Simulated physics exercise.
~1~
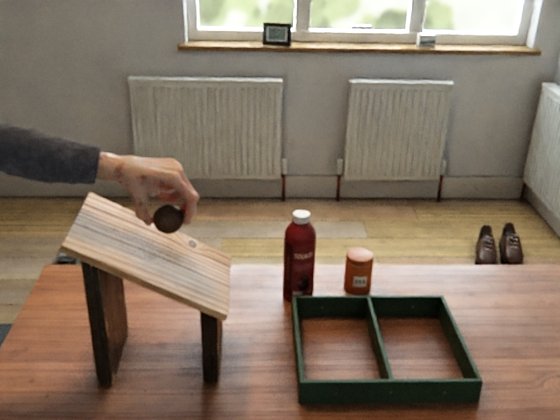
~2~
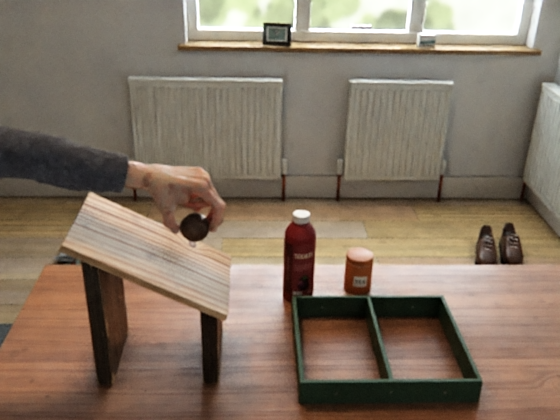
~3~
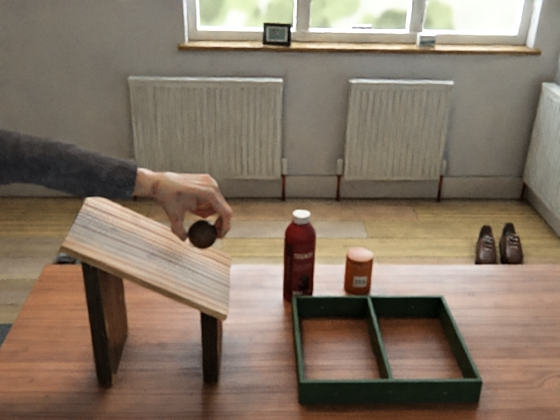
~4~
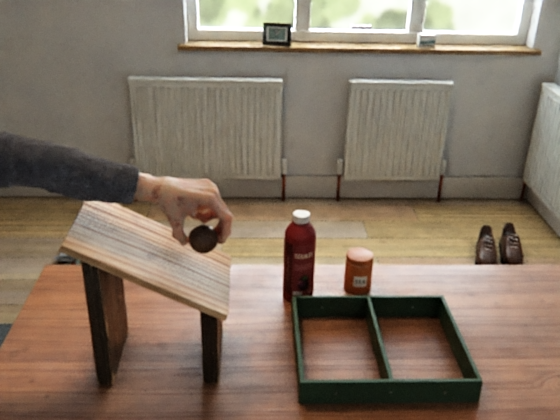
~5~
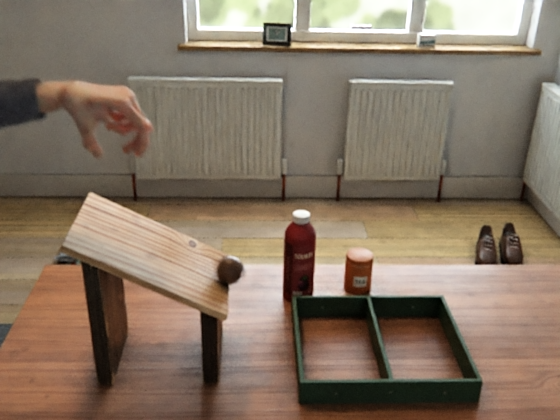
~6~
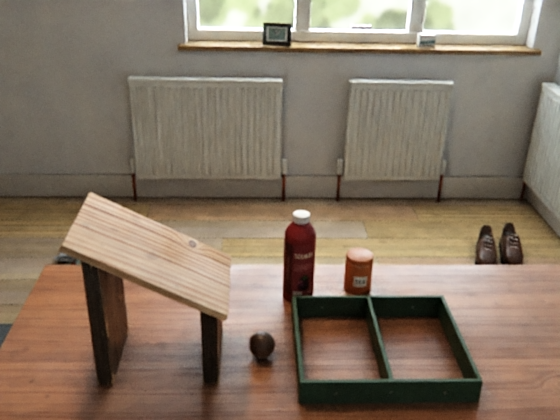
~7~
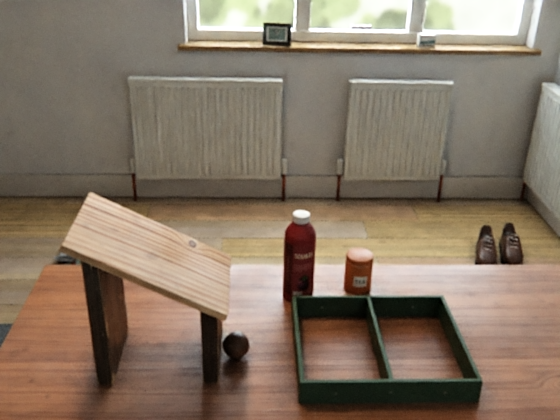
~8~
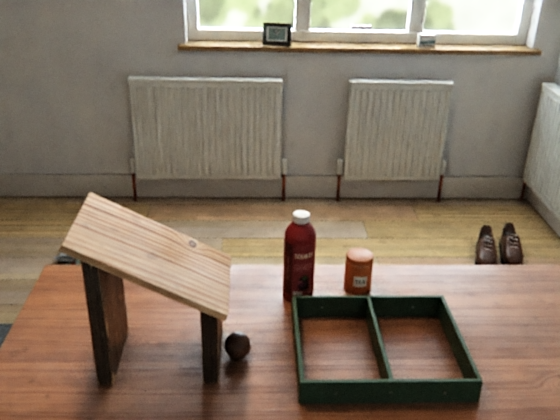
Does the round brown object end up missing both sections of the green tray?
Yes, it misses both sections. It drops short of the tray, moves back left and comes to rest on the table by the ramp's leg.
